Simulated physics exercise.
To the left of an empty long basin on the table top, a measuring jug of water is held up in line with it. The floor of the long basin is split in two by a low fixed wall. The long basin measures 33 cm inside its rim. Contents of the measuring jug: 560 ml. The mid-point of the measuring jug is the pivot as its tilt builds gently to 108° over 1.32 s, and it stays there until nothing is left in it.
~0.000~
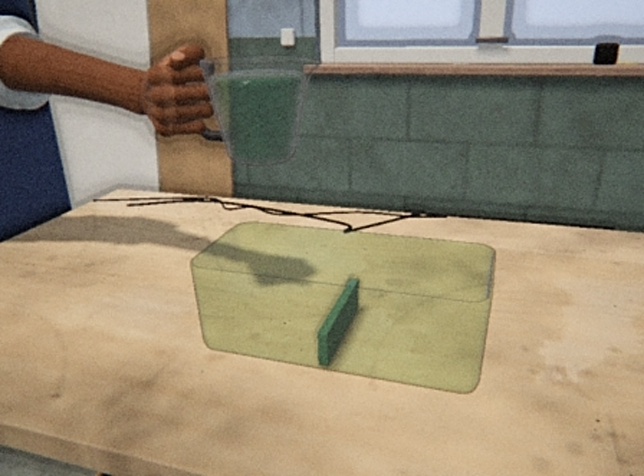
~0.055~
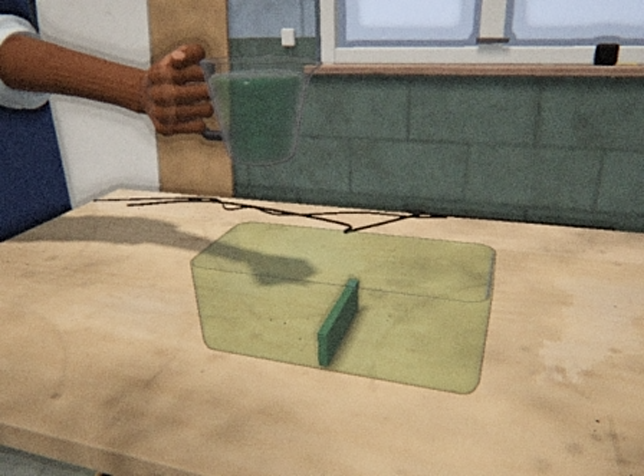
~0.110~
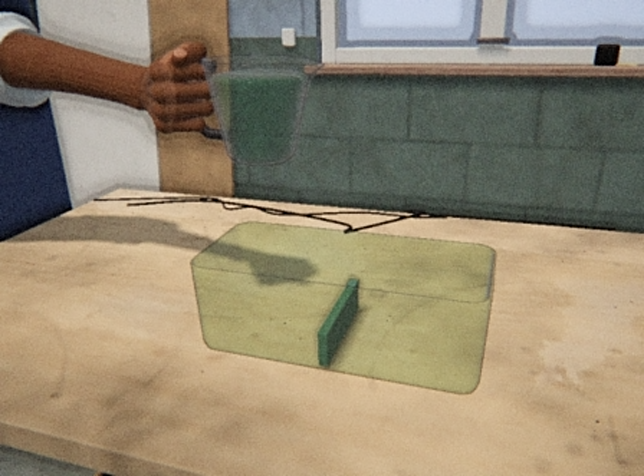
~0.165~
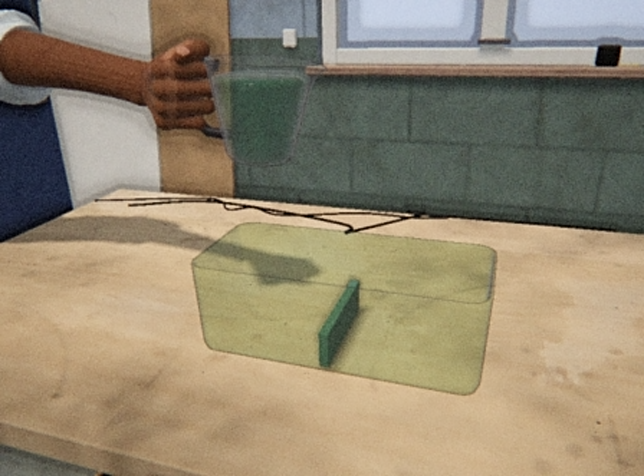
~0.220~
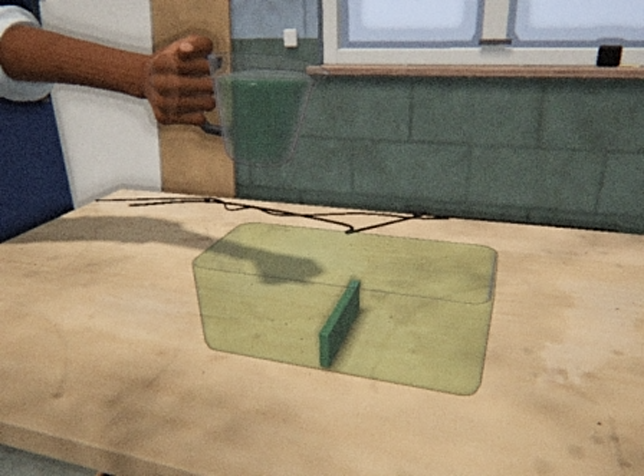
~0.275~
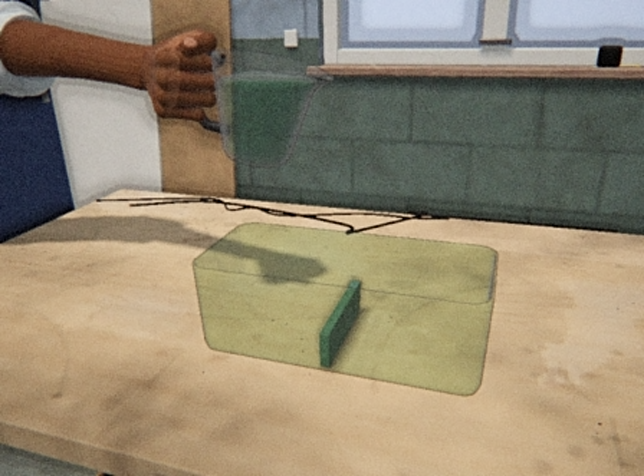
Above a table with an empty clear basin, a hand slightly tilts a jug rightward.
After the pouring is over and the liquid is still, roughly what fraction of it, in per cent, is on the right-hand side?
Roughly 92 out of 100 parts.
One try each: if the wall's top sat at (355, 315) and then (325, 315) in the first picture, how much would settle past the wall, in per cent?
Result: 80 per cent, then 90 per cent.
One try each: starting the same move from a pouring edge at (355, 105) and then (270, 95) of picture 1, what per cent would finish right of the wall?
Around 95 per cent first, around 25 per cent next.
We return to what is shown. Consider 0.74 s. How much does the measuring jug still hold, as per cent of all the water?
I'd put it near 68 percent.
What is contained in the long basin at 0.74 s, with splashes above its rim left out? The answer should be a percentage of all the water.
Some 10 per cent.
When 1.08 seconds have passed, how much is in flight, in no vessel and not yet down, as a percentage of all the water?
About 16 % of the total.
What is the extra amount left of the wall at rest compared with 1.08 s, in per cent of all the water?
Roughly 5 per cent.
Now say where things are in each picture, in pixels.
Tilt 0°; pouring edge (322, 62); surface from (217, 76) to (306, 75); the long basin's rim runs from (216, 243) to (493, 274); the wall's top is at (340, 305), in the first picture.
Tilt 0°; pouring edge (322, 62); surface from (217, 75) to (307, 76), in the second picture.
Tilt 2°; pouring edge (324, 64); surface from (218, 74) to (308, 77), in the third picture.
Tilt 4°; pouring edge (327, 68); surface from (221, 75) to (310, 78), in the fourth picture.
Tilt 7°; pouring edge (330, 73); surface from (224, 75) to (315, 79), in the fifth picture.
Tilt 11°; pouring edge (333, 78); surface from (226, 77) to (320, 80), in the sixth picture.
After 0.74 s the tilt is 64° and 68 per cent is still to pour, 0 is left of the wall and 9 right of it.
After 1.08 s the tilt is 99° and 11 per cent is still to pour, 2 is left of the wall and 70 right of it.
After 1.43 s the tilt is 108° and 0 per cent is still to pour, 7 is left of the wall and 92 right of it.
After 1.82 s the tilt is 108° and 0 per cent is still to pour, 7 is left of the wall and 92 right of it.
In the end 7 per cent lies left of the wall, 92 right of it and 2 outside.
